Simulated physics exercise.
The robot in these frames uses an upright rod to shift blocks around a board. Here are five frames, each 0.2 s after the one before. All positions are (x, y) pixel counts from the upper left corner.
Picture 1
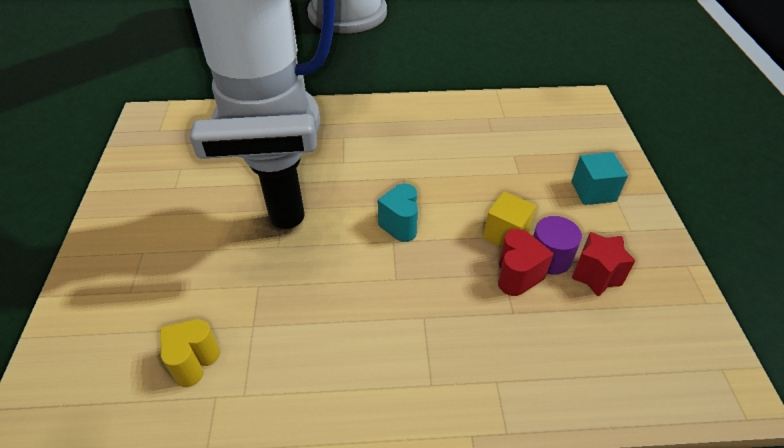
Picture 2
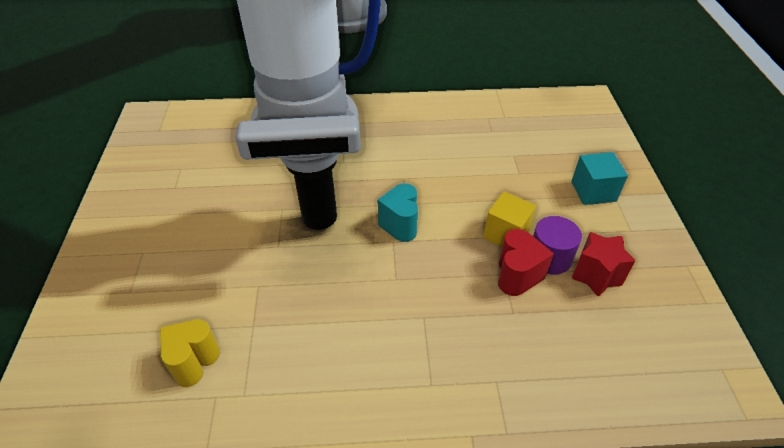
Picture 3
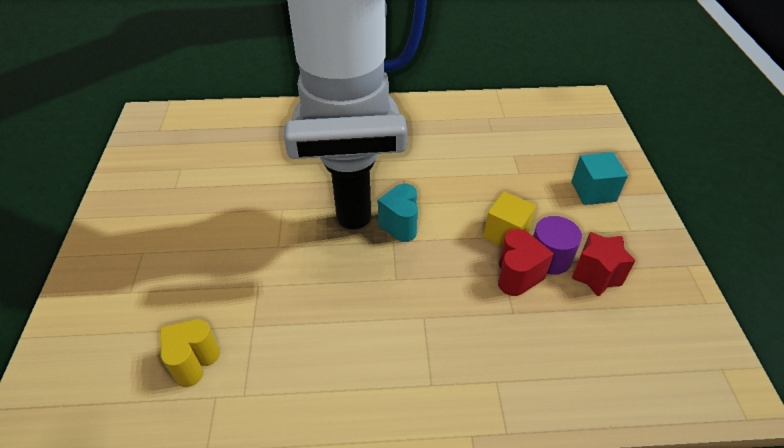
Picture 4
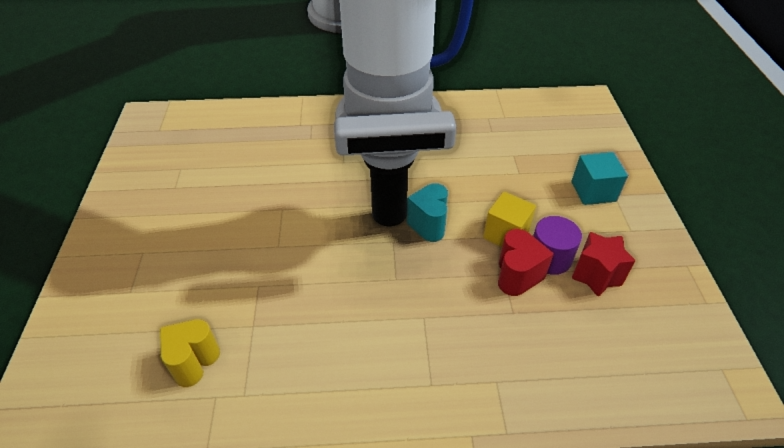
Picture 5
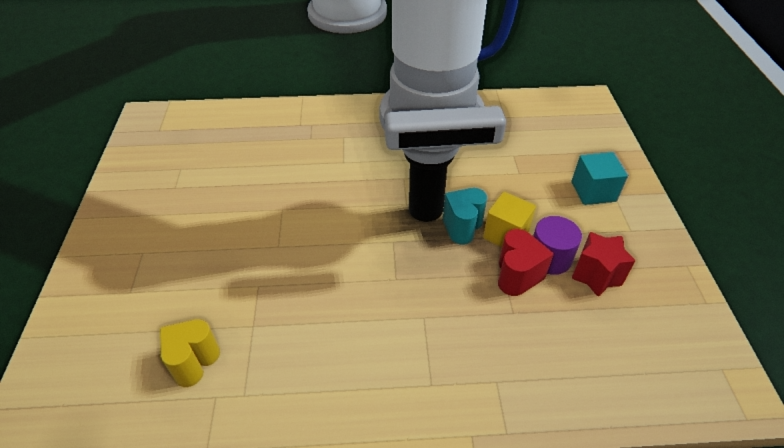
On a light wooden board over a dark green surface, seen from above at an angle by a still camera, a white and grey robot arm holds a black rod upright. A yellow heart lies lower left, a turquoise heart near the middle, and a yellow cube, red heart, purple cylinder, red star and turquoise cube to the right. The rod slides right, meets the turquoise heart and pushes it rightward beside the yellow cube.
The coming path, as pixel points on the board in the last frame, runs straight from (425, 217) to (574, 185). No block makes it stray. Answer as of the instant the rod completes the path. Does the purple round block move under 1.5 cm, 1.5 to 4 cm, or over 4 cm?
By the end of the path, it will have gone between 1.5 and 4 cm.
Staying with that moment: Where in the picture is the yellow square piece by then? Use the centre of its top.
Pixel (550, 226).
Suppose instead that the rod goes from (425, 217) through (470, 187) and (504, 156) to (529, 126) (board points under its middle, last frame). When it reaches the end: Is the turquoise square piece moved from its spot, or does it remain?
By the time the path is finished, it has hardly shifted at all.
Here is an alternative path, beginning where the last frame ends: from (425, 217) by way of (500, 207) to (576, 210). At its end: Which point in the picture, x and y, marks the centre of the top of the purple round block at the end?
My best guess is (594, 276).
What follows on the original path. One third of the way, rod (478, 198); turquoise heart (507, 200), turned 60° clockwise; yellow square piece (540, 222), turned 20° clockwise; purple round block (577, 244); red star-shaped block (620, 256).
Two thirds of the way, rod (528, 188); turquoise heart (528, 197), turned 90° clockwise; yellow square piece (550, 226), turned 35° clockwise; purple round block (585, 253); red star-shaped block (629, 260), turned 15° anticlockwise.
At the end, rod (577, 177); turquoise heart (528, 197), turned 90° clockwise; yellow square piece (550, 226), turned 35° clockwise; purple round block (585, 253); turquoise square piece (620, 166), turned 20° clockwise; red star-shaped block (629, 260), turned 15° anticlockwise.
